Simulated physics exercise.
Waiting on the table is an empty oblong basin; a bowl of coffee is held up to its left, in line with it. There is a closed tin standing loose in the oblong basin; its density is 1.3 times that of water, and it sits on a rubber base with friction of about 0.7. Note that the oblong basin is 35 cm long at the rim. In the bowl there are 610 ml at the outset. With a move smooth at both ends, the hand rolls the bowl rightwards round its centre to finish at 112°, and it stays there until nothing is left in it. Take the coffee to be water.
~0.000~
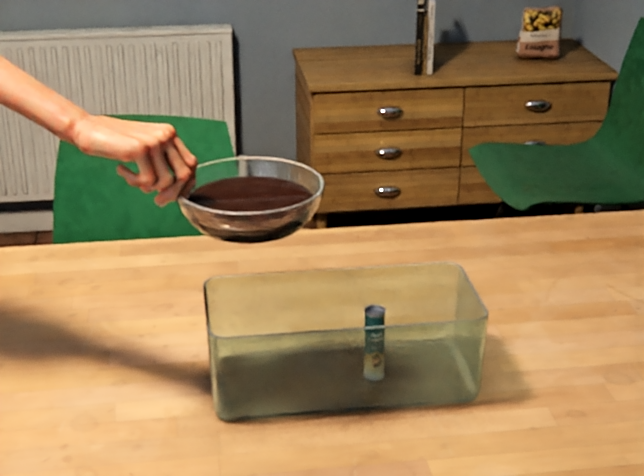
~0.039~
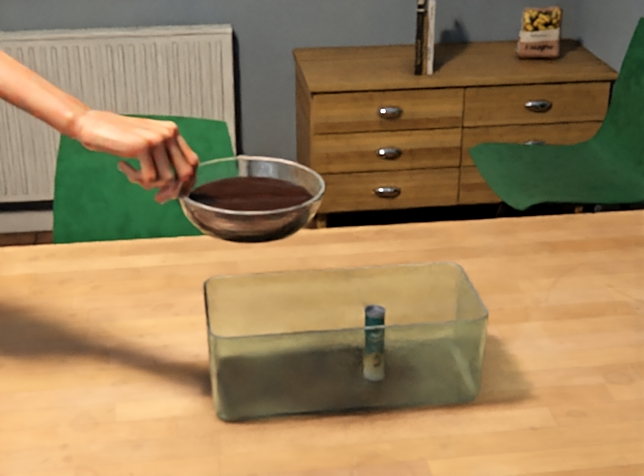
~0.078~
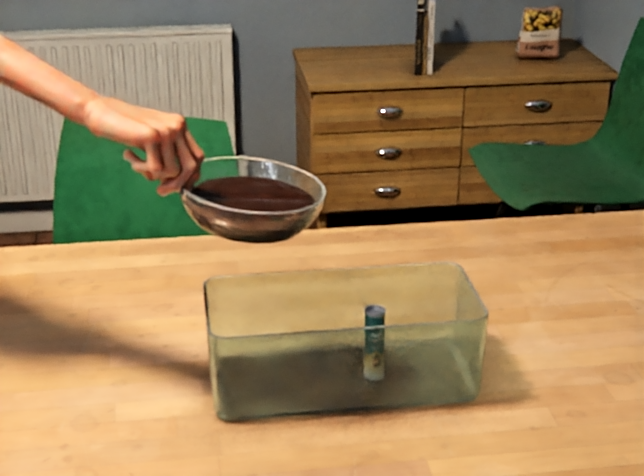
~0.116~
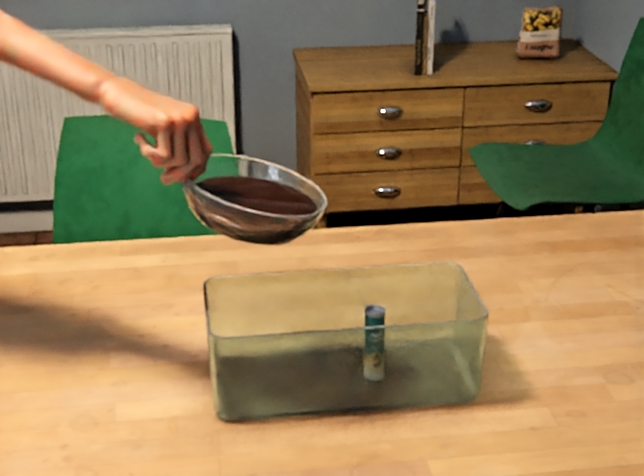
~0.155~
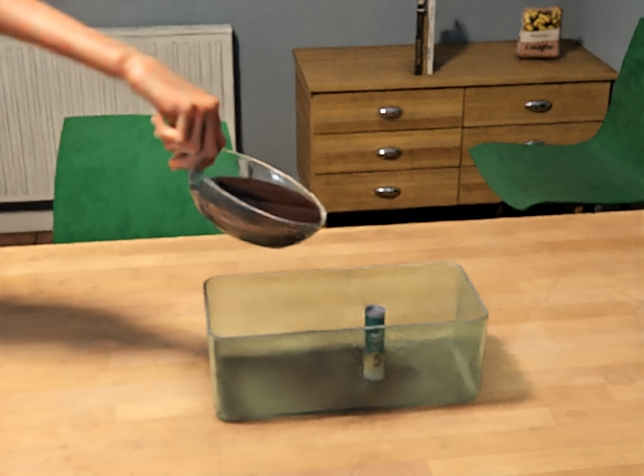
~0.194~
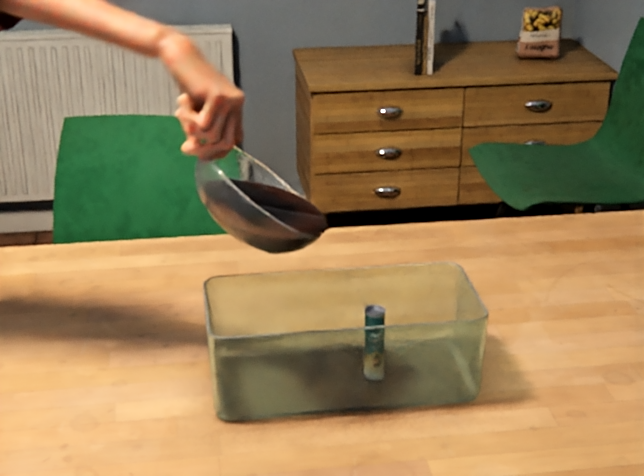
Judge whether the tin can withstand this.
It overturns.
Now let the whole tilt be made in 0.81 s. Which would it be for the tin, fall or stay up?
Result: Tin still standing.
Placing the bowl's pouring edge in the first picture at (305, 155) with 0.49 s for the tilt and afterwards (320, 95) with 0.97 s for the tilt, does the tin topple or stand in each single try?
First it tips over; then it stays on its base.
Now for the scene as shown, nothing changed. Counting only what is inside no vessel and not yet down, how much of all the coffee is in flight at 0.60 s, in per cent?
Something like 6 per cent is in the air then.
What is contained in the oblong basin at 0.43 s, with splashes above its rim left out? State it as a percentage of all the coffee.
I'd put it near 88 percent.
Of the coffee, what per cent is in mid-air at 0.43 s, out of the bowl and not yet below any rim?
Roughly 10 percent.
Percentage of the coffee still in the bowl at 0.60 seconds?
Some 0 per cent.
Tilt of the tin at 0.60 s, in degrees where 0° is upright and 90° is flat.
Some 25°.
By 0.43 s the tilt is 109° and 0 per cent is still to pour; the tin stands where it began.
By 0.60 s the tilt is 112° and 0 per cent is still to pour; the tin leans 23°.
By 0.78 s the tilt is 112° and 0 per cent is still to pour; the tin leans 51°.
By 0.98 s the tilt is 112° and 0 per cent is still to pour; the tin lies on its side.
At rest the tin lies on its side.
